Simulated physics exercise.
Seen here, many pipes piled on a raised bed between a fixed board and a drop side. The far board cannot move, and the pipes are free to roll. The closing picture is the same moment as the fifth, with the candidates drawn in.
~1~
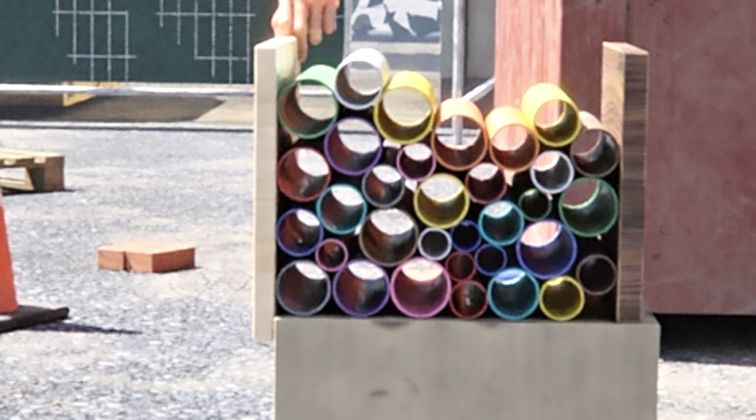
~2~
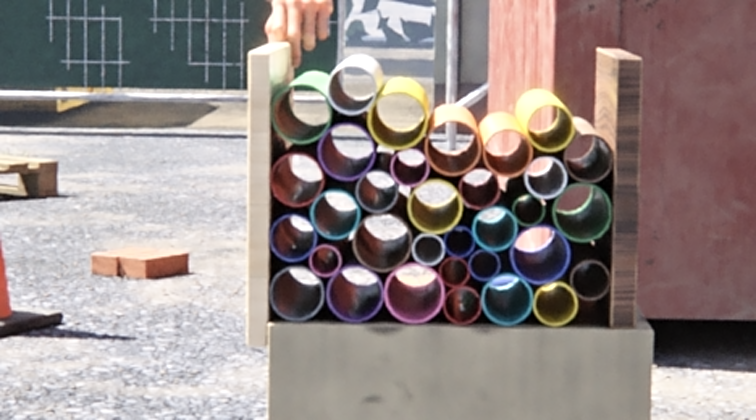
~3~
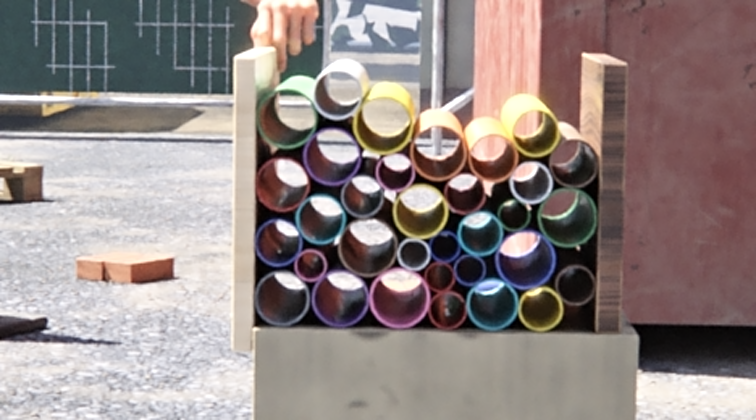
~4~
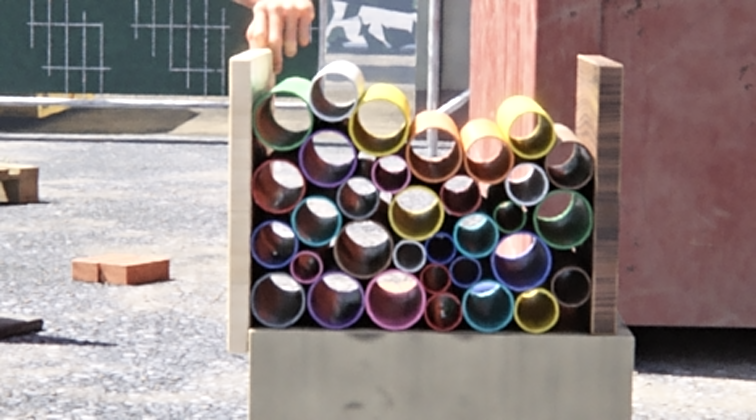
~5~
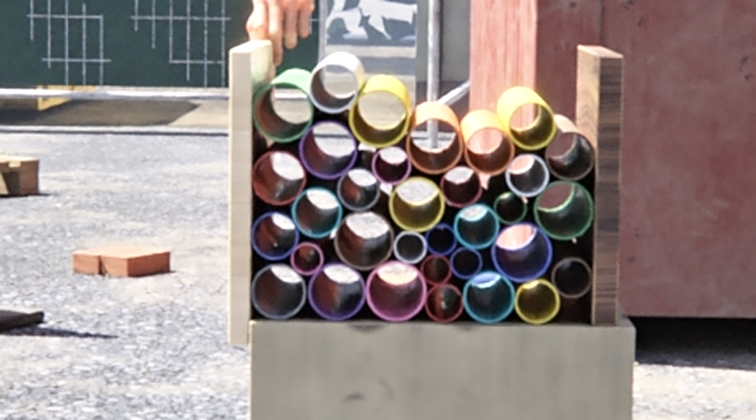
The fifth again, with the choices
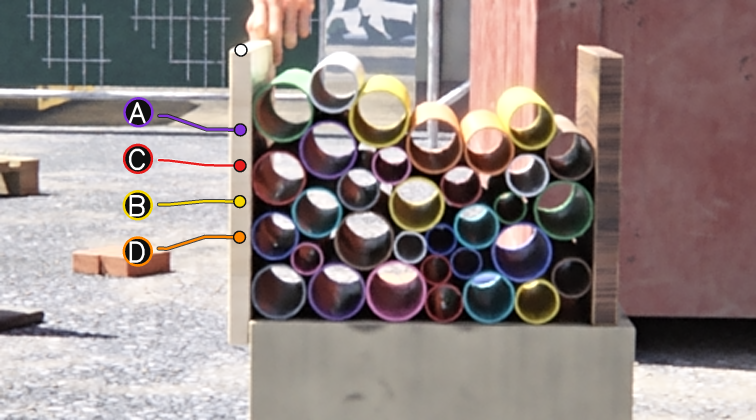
On a sunlit gravel lot, colourful pipes sit stacked between two upright side boards on a pale base while a hand shows behind at the upper left; the view shifts slightly, but the pipes stay in place.
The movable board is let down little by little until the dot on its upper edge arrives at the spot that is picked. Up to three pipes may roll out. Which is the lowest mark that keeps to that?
Lower it to B and no more.
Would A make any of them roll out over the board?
No, at A.
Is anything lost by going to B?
At B: Yes.
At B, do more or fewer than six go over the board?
Fewer than six.
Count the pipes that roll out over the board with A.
It comes to none.
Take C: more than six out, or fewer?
Fewer than six.
On the marked copy, A at (240, 130); B at (240, 202); C at (240, 166); D at (239, 238); the white dot at (241, 50).
With B. Early on, top of the board (252, 120).
Further on, top of the board (251, 198).
At the end, top of the board (251, 201), two out over the board.
As for the rest, A none out over the board; C two out over the board; D more than three out over the board.
